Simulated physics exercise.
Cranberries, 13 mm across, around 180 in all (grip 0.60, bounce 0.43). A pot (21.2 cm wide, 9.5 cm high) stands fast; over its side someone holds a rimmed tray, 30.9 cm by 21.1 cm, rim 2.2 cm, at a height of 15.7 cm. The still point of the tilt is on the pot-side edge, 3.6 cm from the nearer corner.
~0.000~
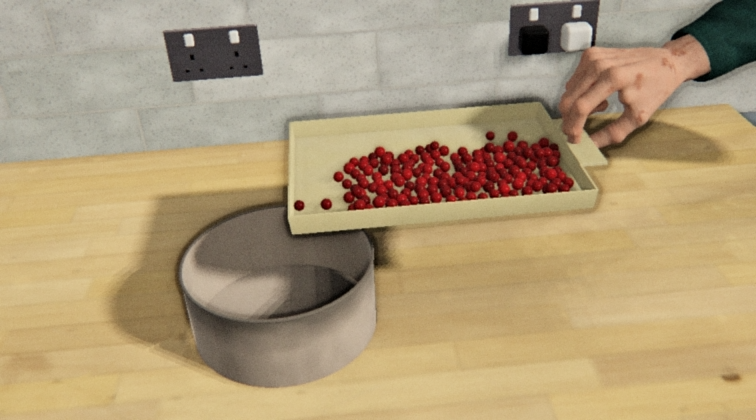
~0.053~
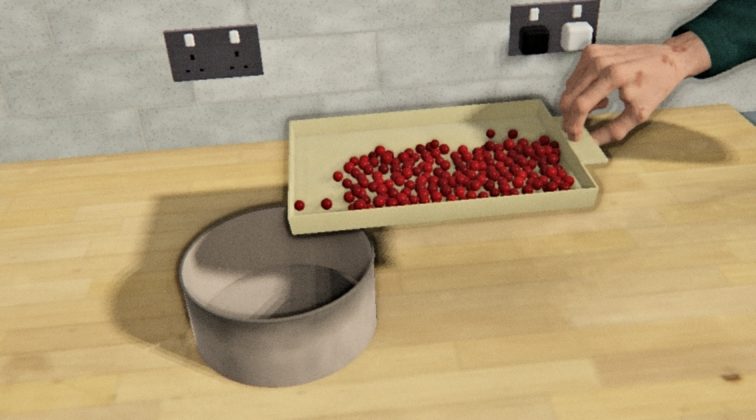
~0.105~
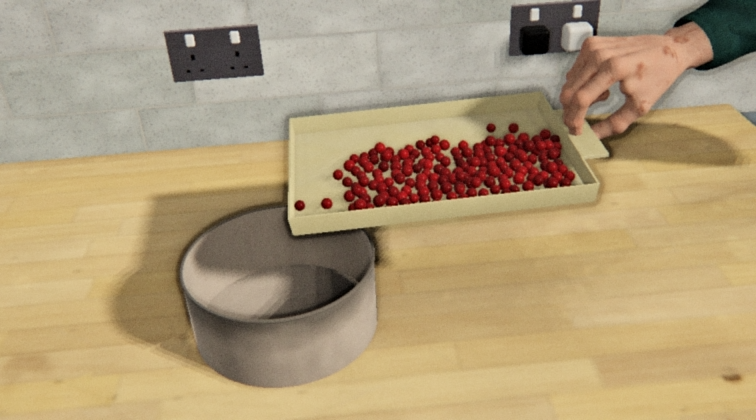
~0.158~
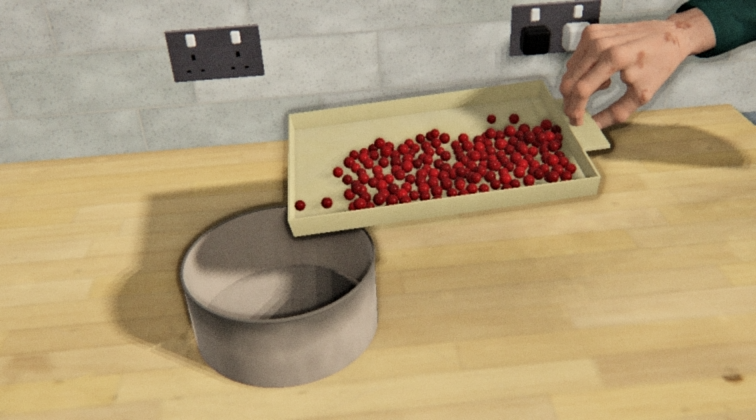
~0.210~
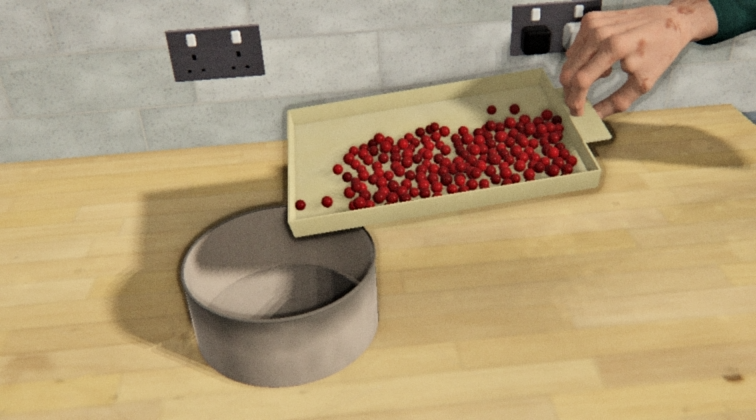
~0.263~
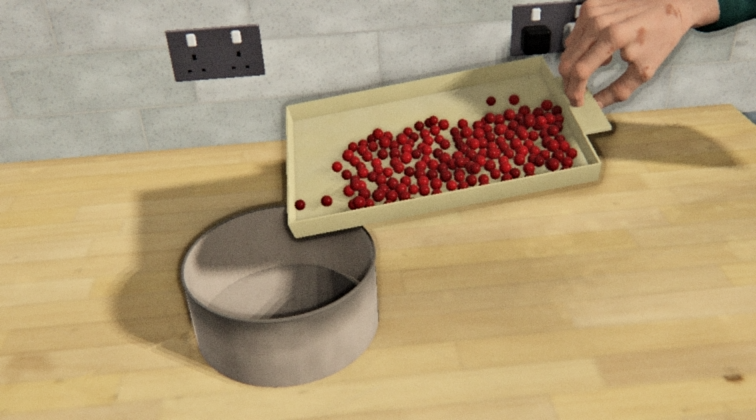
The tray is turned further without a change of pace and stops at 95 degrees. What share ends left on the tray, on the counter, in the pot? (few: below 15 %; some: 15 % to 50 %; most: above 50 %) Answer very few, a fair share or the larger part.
Tray very few, counter a fair share, pot the larger part.
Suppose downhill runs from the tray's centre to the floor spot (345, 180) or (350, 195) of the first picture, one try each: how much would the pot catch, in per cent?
About 85 and 95 per cent.
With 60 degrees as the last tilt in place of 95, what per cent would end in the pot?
Then about 5 per cent.
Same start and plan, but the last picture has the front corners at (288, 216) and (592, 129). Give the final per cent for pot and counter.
Pot 70, counter 30.
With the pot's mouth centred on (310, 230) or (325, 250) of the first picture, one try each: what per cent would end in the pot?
About 5 and 60 per cent.
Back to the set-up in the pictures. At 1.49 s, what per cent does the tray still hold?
Some 95 per cent of the load.
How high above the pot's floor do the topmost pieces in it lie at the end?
About 3.5 cm.
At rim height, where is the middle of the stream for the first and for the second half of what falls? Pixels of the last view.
First near (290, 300), later near (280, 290).
After 1.00 s, tilt 50 degrees; the tray holds 100 %, the pot 0 %.
After 1.49 s, tilt 77 degrees; the tray holds 95 %, the pot 0 %.
After 2.04 s, tilt 95 degrees; the tray holds 10 %, the pot 65 %.
By 2.8 s all is still; tray 0 %, counter 25 %, pot 75 %.
